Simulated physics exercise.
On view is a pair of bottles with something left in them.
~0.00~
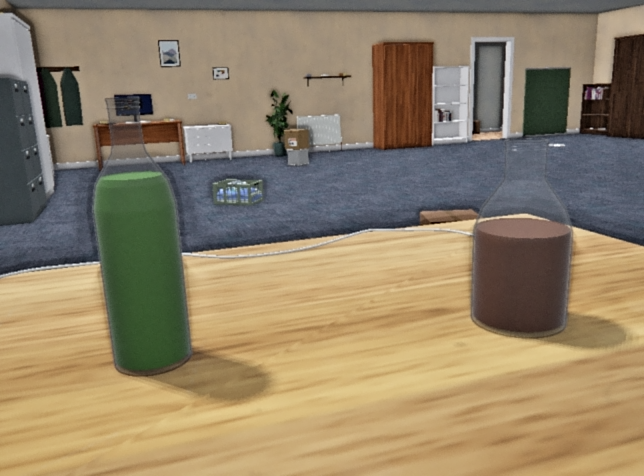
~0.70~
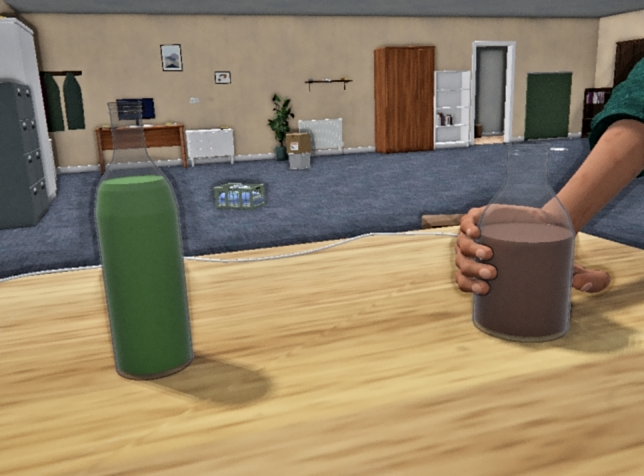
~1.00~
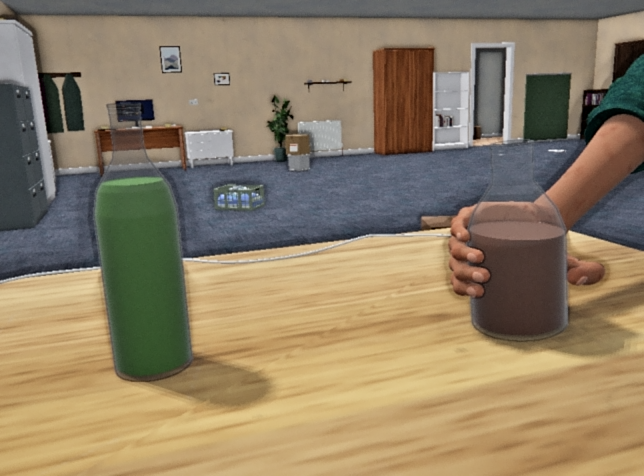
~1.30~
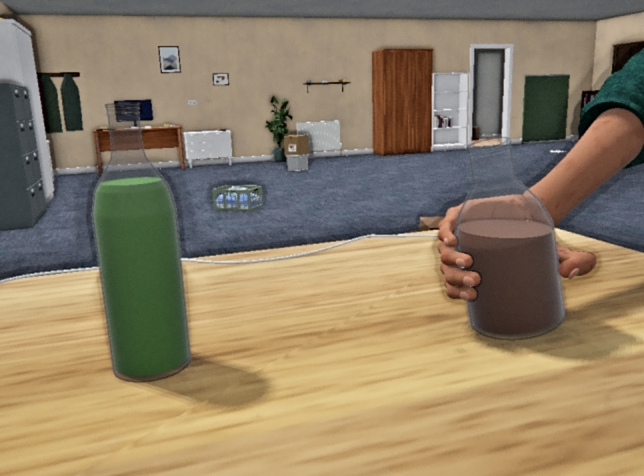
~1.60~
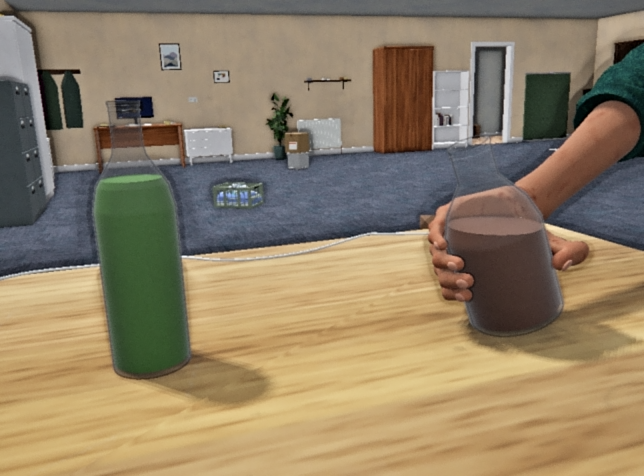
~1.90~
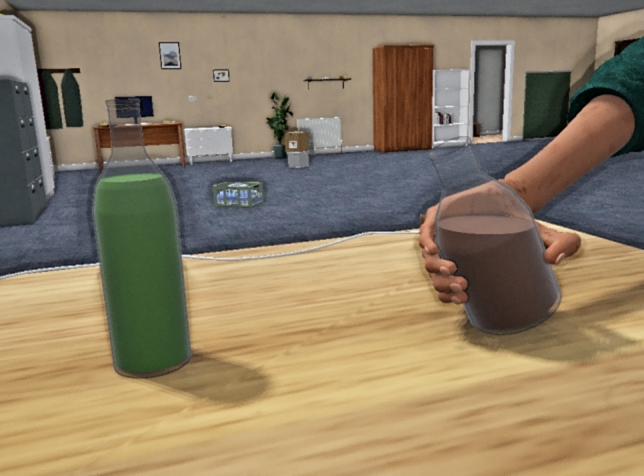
In a large room, a hand grips the right bottle and tilts it left.
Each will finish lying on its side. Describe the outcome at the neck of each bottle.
Left bottle: The contents come out. Right bottle: The contents come out.
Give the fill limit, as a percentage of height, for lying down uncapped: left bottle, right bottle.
Roughly 24 % and 18 %.
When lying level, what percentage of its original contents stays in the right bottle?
About 35 %.
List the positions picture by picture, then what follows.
In the first picture, both stand upright; right bottle (522, 230) about half full, open; left bottle (139, 232) about three quarters full, open.
In the second picture, a hand takes the right bottle; right bottle about half full, surface at (524, 233); left bottle about three quarters full, surface at (134, 181).
In the third picture, the right bottle leans; right bottle (515, 233) about half full; left bottle (140, 237) about three quarters full.
In the fourth picture, the right bottle leans; right bottle about half full, surface at (502, 229); left bottle about three quarters full, surface at (132, 182).
In the fifth picture, the right bottle leans; right bottle (492, 228) about half full; left bottle (139, 235) about three quarters full.
In the sixth picture, the right bottle leans; right bottle (482, 227) tipped 25°, open; left bottle about three quarters full, surface at (132, 179), open.
By 2.6 s, the right bottle is nearly down; right bottle, dry at the neck.
By 3.6 s, the right bottle lies flat; right bottle, some has come out.
By 6.5 s, both lie flat; right bottle, some has come out; left bottle, some has come out.
